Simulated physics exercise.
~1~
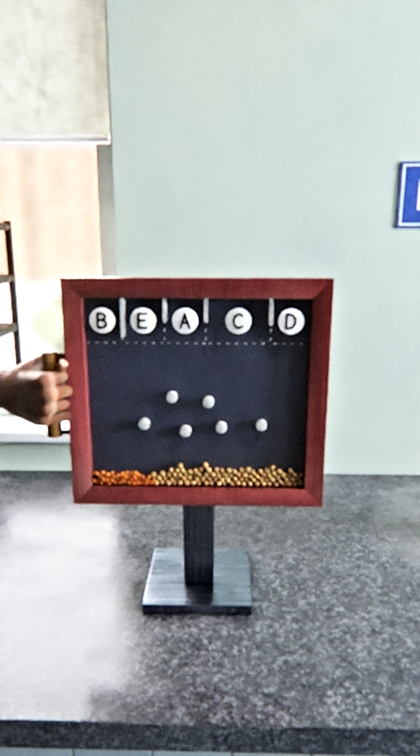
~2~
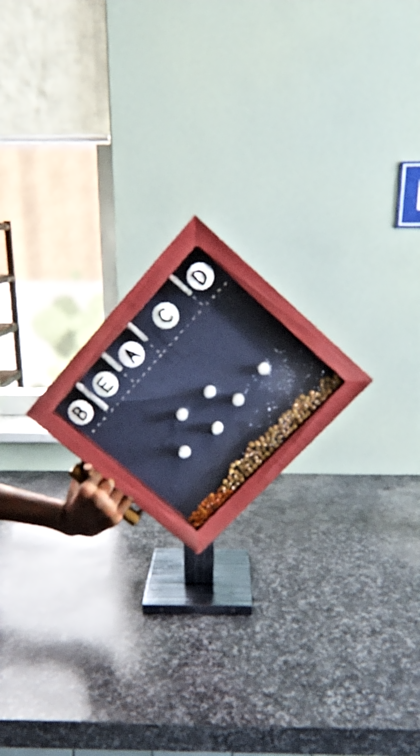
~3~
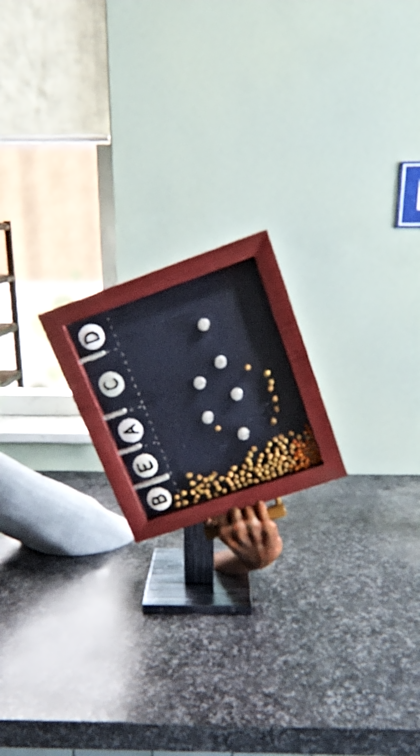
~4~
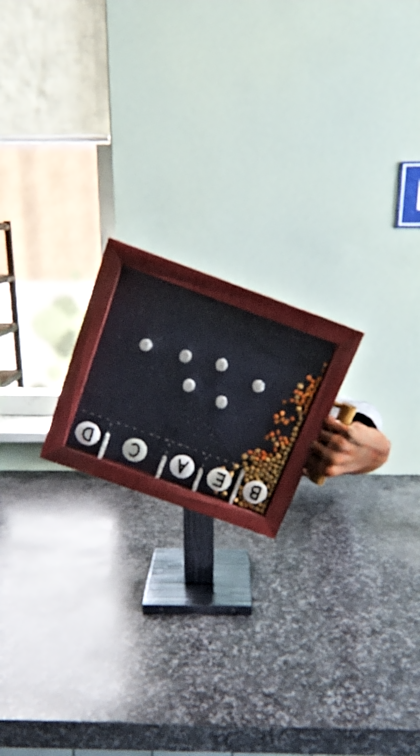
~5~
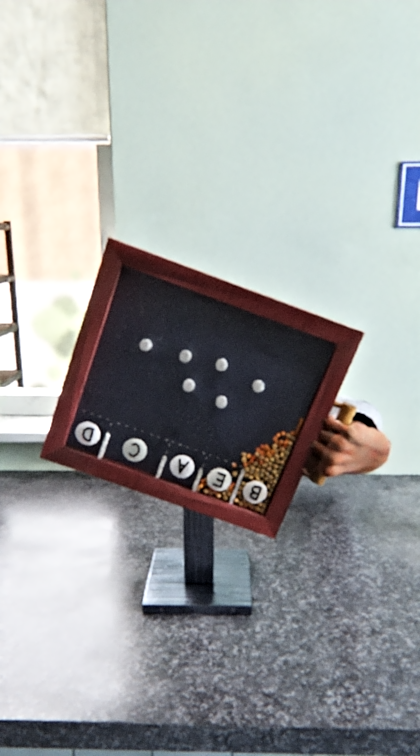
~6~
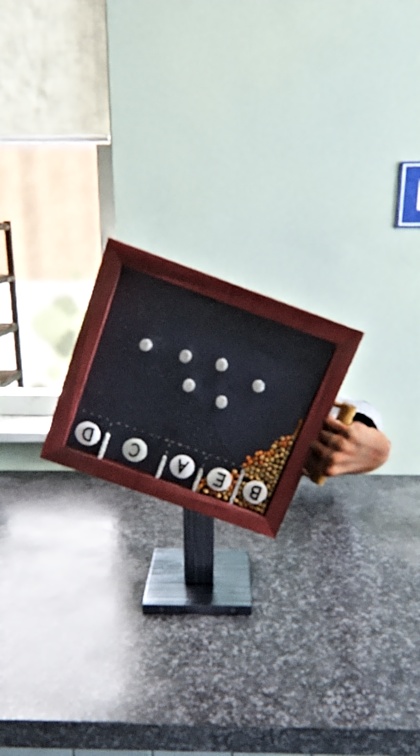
The video shows a hand turning a red-framed case of small tan and orange beads anticlockwise on a stand until it is tilted, nearly upside down. The beads slide along its sides and settle at the lower right, in and above pockets B and E, leaving the others empty.
